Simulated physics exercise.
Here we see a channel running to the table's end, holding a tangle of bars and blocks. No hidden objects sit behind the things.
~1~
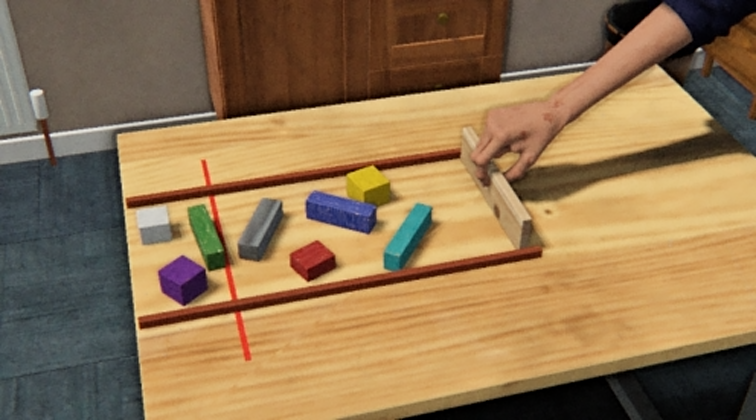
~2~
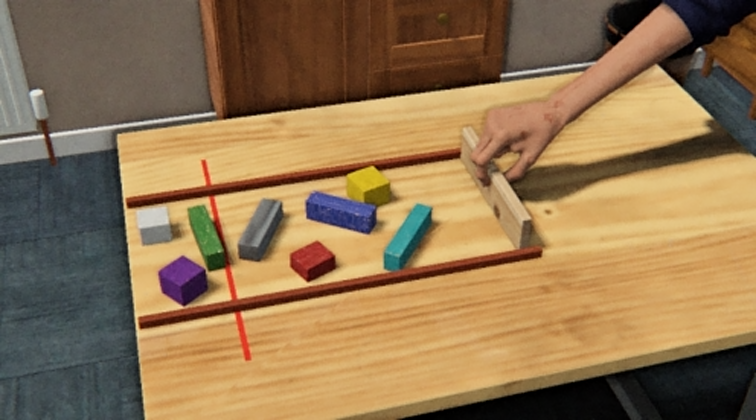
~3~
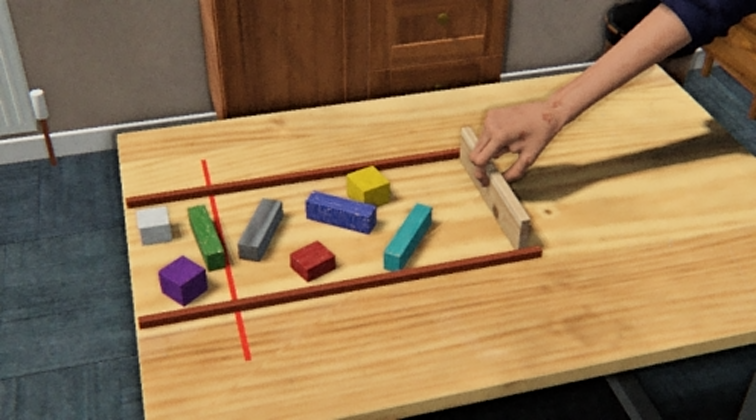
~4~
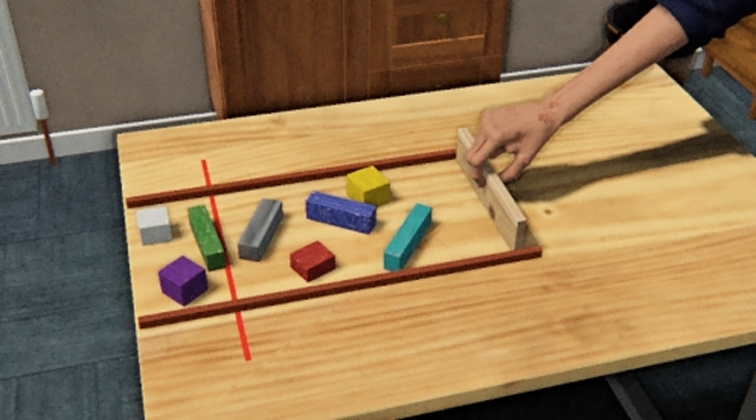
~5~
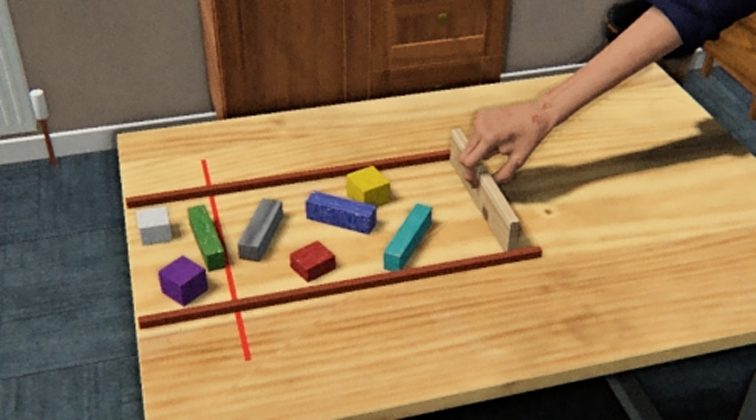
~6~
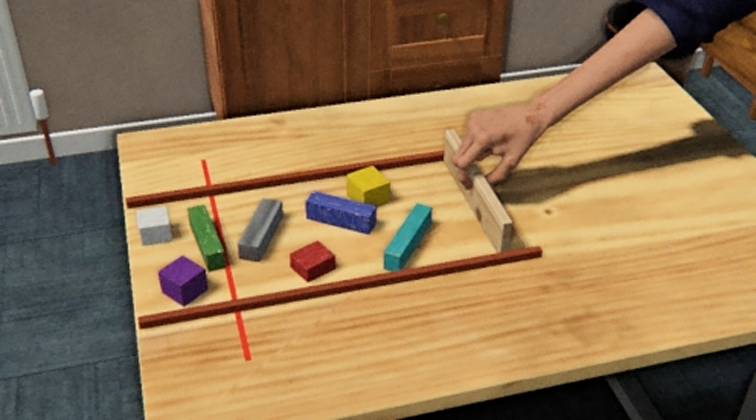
A hand reaching in from the upper right slides an upright wooden board slightly leftward between two dark red rails, while the blocks and the camera stay still. The view looks down at an angle on a pale wooden table in a room. White, purple and green pieces lie left, near a red line, with grey, blue, yellow, red and teal ones to its right.
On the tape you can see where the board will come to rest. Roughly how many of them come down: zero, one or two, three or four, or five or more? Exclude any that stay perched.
You'd see one or two pieces leave the end and fall.
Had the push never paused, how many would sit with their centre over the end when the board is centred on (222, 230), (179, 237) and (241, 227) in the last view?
1; 4; 1.
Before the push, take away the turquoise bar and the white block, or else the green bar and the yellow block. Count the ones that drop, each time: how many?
First 0, then 0.
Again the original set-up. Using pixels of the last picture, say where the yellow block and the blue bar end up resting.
The yellow block comes to rest at (200, 213), and the blue bar comes to rest at (181, 235).
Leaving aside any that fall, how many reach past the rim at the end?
I make it 2.
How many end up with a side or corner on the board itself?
The figure is 2.
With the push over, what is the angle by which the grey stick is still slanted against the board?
Misalignment: Close to 20°.
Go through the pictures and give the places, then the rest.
The first frame shows white block (155, 226); purple block (183, 280); green bar (206, 237); board (493, 187); tape (223, 247).
The second frame shows purple block (183, 281); blue bar (341, 213).
The third frame shows green bar (206, 237); yellow block (368, 189).
The fourth frame shows white block (155, 226); grey stick (261, 229).
The fifth frame shows purple block (183, 281); board (482, 188).
The sixth frame shows white block (155, 226); purple block (183, 281); green bar (206, 237); board (476, 189); tape (223, 247).
Soon after, none off yet; white block at rest near (155, 226); purple block at rest near (183, 281); green bar at rest near (206, 237).
At rest, the number that fall off is one or two; fallen, white block.
